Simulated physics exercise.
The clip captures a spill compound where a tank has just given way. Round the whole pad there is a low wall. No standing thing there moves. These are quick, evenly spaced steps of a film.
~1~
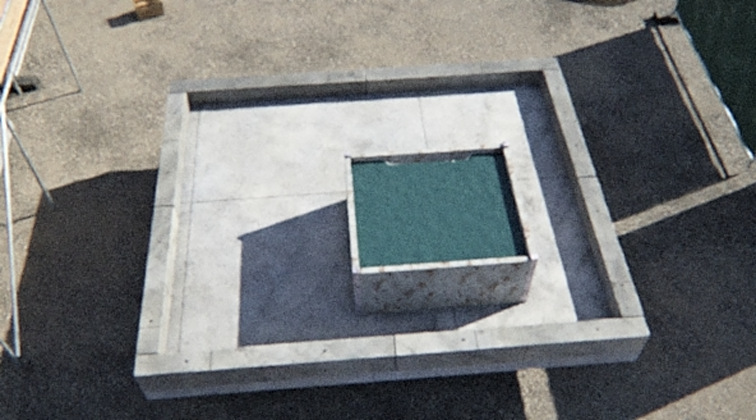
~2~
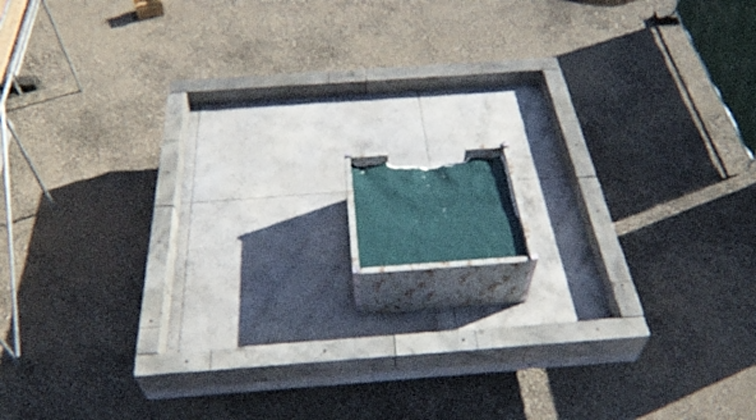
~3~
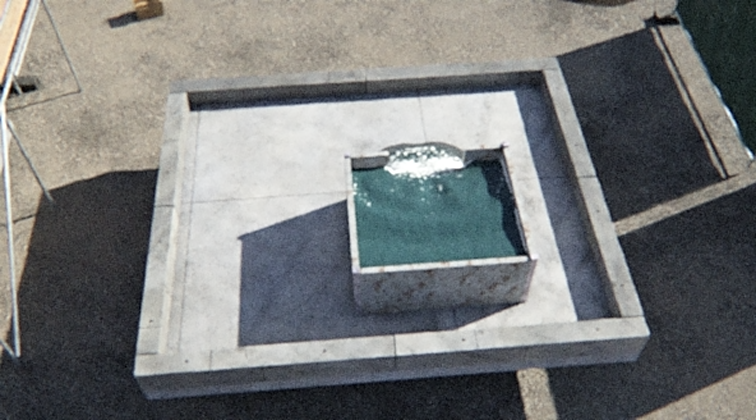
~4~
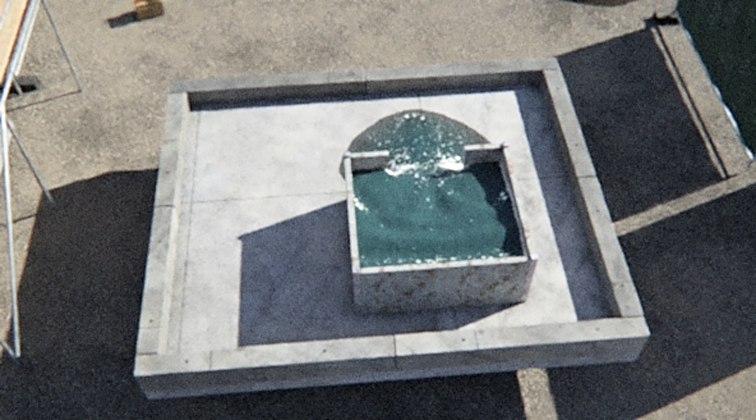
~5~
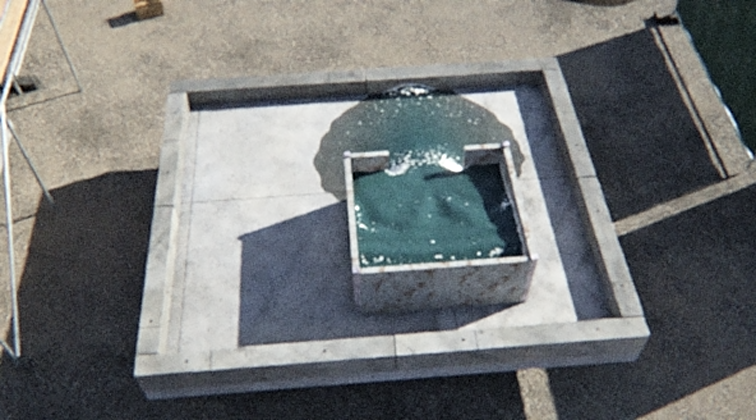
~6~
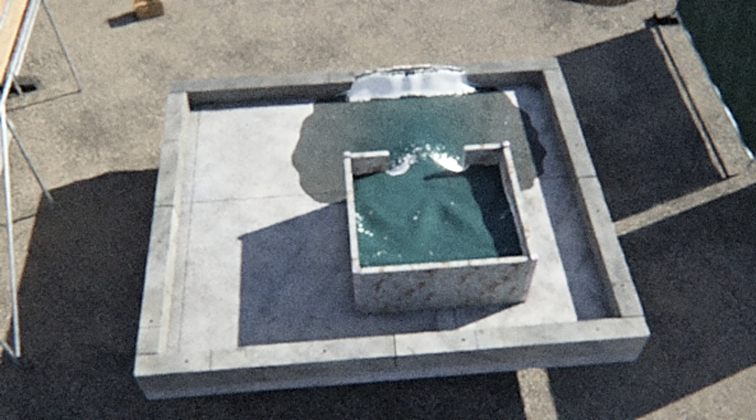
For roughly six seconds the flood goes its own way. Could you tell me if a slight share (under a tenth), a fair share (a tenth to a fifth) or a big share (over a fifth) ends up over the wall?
Over those seconds the loss never gets to a tenth.
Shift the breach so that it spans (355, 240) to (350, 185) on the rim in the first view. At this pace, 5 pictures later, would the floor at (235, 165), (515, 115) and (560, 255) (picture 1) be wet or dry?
Taking them as listed, I'd say drenched, unwetted and unwetted.
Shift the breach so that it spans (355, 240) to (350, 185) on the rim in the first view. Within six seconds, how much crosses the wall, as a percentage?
Close to 4 per cent, I reckon.
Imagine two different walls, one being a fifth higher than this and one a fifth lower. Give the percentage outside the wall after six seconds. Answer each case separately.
2 % and 12 %.
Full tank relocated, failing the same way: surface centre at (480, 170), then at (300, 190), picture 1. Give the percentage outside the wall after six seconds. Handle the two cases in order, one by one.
First case around 10 percent, second around 8 percent.
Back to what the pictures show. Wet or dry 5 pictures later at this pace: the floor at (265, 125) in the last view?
That spot: Soaked.
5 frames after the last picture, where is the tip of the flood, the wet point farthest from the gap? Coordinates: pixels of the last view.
(204, 110).
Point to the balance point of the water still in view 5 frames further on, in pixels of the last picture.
That comes out near (423, 200).
A moment on, water covers 30 % of the floor; the low wall has let 0 % over.
Next, water covers 35 % of the floor; the low wall has let 2 % over.
Then, water covers 45 % of the floor; the low wall has let 6 % over.
Later, water covers 70 % of the floor; the low wall has let 8 % over.
In the end, water covers 80 % of the floor; the low wall has let 8 % over.
